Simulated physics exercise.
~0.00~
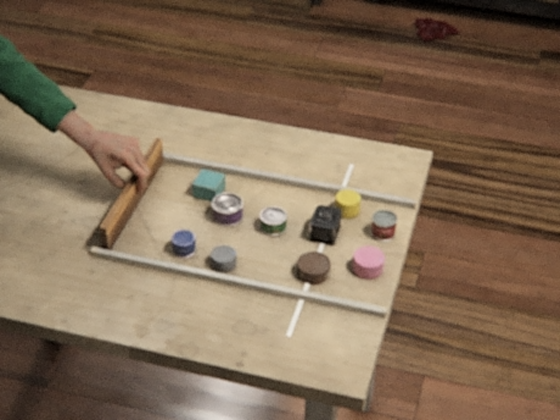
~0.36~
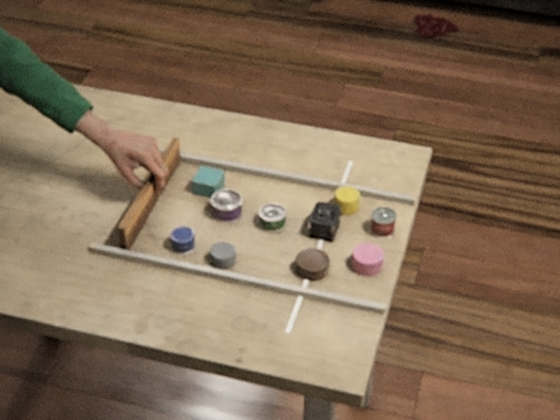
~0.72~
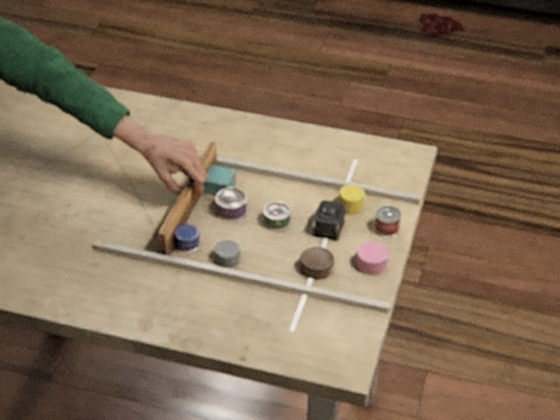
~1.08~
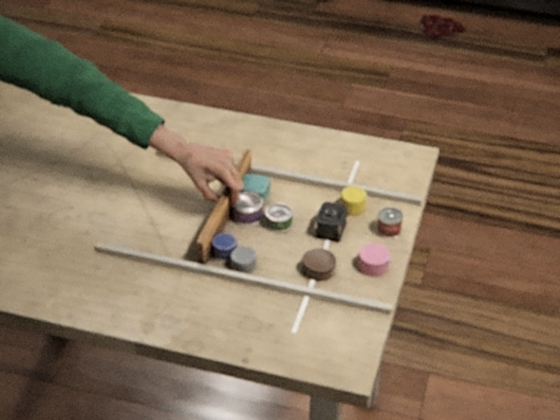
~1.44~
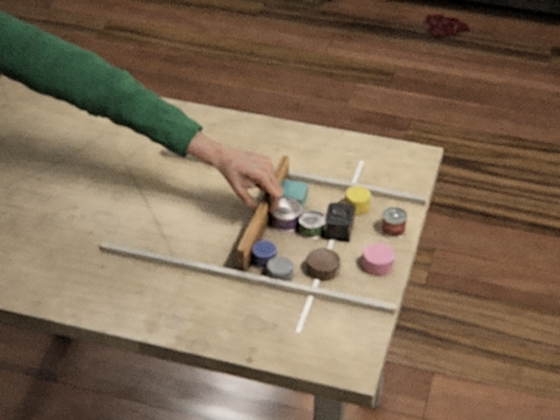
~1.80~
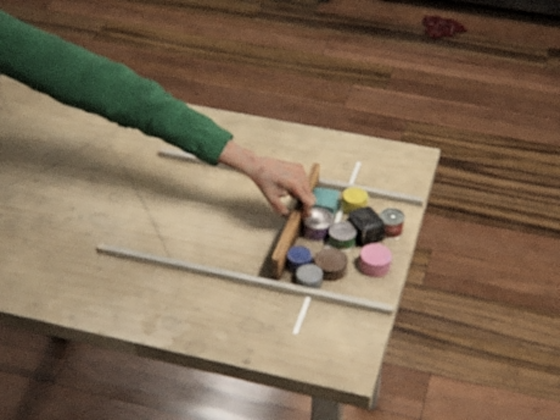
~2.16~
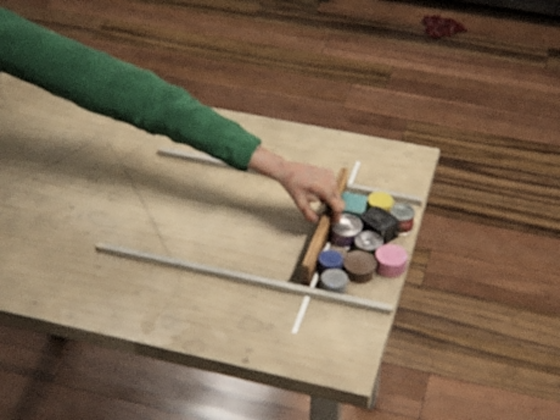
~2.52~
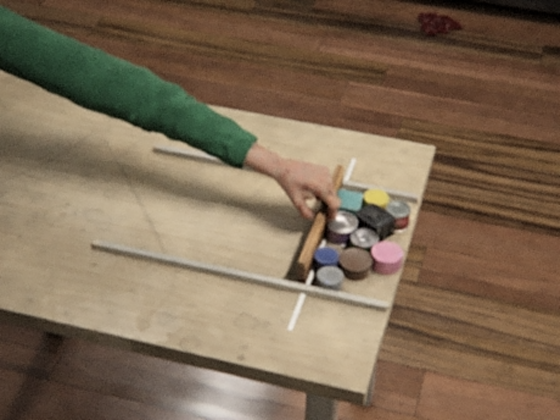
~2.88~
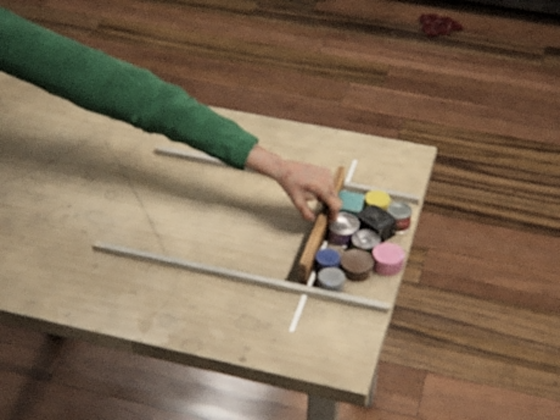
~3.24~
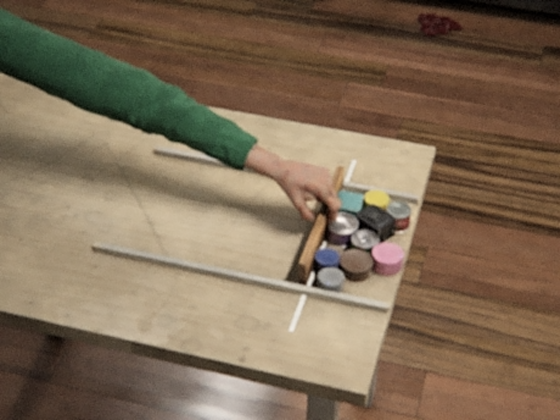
At first, a hand in a green sleeve holds an upright wooden board at the left of a scatter of small pots, tins and a turquoise block on a table, between two pale rails. The hand slides the board to the right, and it reaches the turquoise block and the blue pot. It pushes on, gathering the purple tin and the grey lid too. The items bunch together and crowd past the white tape strip toward the table's right edge. The board stops at about the tape, and the hand rests there with the whole cluster still on the table.
